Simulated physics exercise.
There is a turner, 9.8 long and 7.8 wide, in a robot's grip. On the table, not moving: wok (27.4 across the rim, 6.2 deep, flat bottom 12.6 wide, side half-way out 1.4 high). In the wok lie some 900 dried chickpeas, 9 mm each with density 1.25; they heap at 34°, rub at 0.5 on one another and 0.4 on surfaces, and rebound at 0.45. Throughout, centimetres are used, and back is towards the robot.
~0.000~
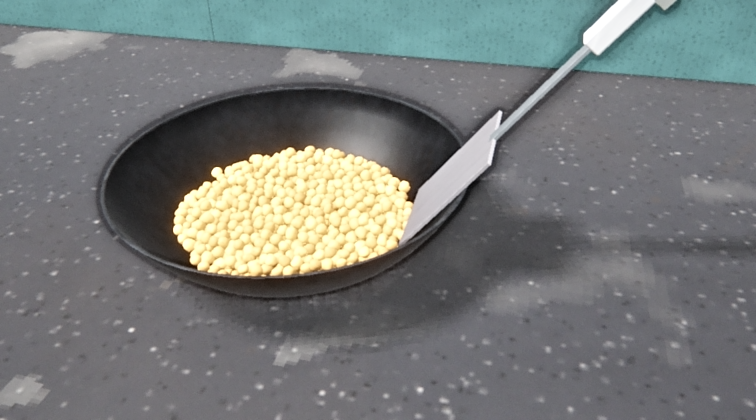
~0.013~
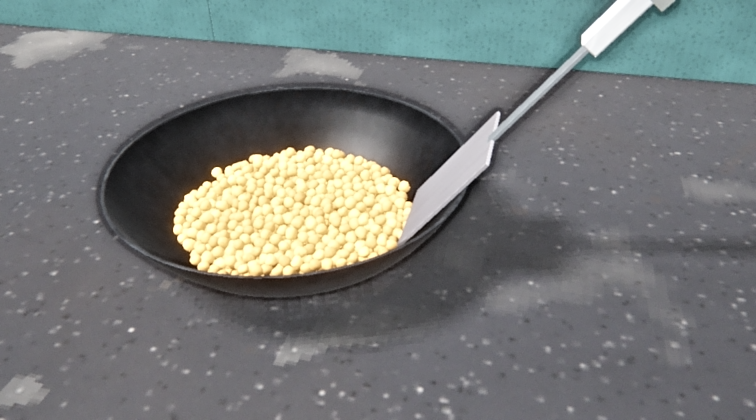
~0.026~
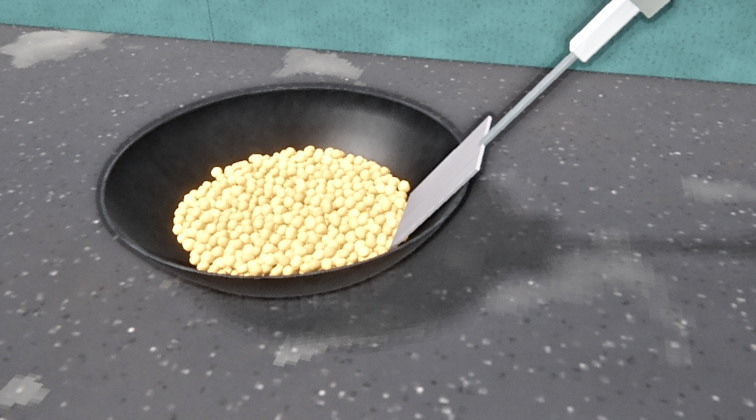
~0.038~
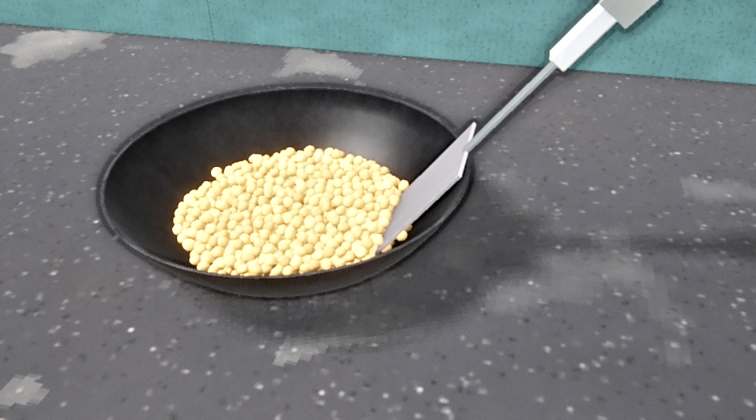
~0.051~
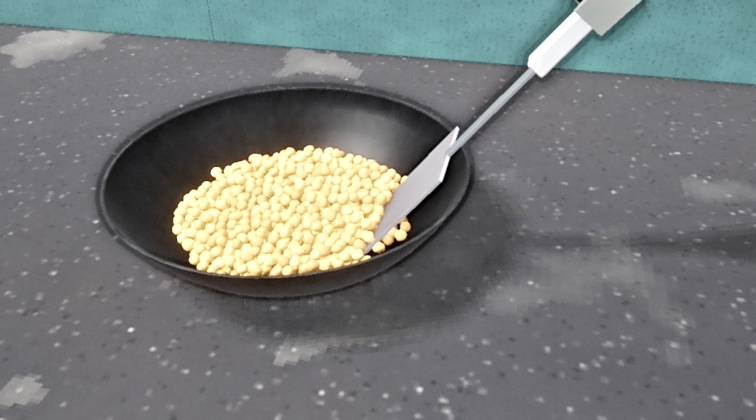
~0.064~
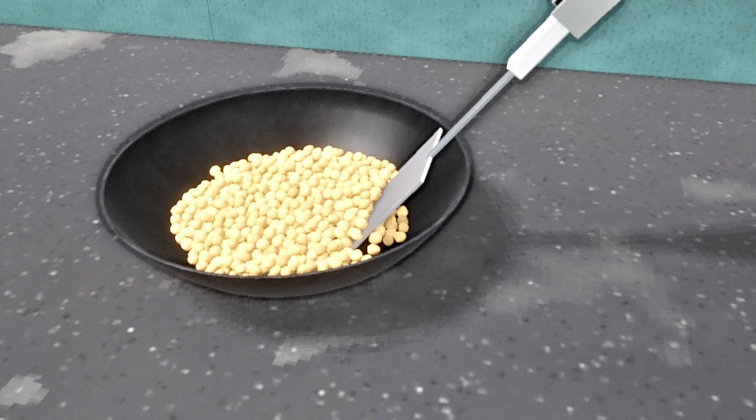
In this clip, a turner with a pale handle rests at the right side of a black wok of dried chickpeas, then slides left and slightly down into the heap, nudging it gently as a few chickpeas appear behind the blade.
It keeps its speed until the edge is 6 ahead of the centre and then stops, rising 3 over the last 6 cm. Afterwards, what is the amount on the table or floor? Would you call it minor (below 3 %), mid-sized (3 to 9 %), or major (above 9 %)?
I would call it mid-sized.
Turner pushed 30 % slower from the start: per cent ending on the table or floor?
Then about 0 per cent.
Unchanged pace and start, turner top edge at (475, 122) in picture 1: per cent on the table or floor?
5 percent or so.
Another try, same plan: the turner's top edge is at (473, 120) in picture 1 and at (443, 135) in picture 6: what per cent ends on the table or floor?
It works out to about 0 %, more or less.
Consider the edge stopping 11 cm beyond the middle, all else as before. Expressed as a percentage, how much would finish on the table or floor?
Roughly 30 %.
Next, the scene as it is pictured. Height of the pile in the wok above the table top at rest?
Roughly 6.5 centimetres.
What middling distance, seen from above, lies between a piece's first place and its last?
Distance: Around 3 cm.
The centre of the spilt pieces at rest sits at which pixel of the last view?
It ends up around (12, 178).
By 0.10 s, sloping 53°, highest piece 6 above the table; 900 in the wok.
By 0.14 s, sloping 53°, highest piece 7 above the table; 900 in the wok.
By 0.36 s, sloping 53°, highest piece 8 above the table; 853 in the wok, 30 on the table or floor, 17 on the blade or in flight.
By 1.41 s, sloping 53°, highest piece 6 above the table; 852 in the wok, 48 on the table or floor.
Final count, 852 in the wok, 48 on the table or floor. That is 5 % on the table or floor.
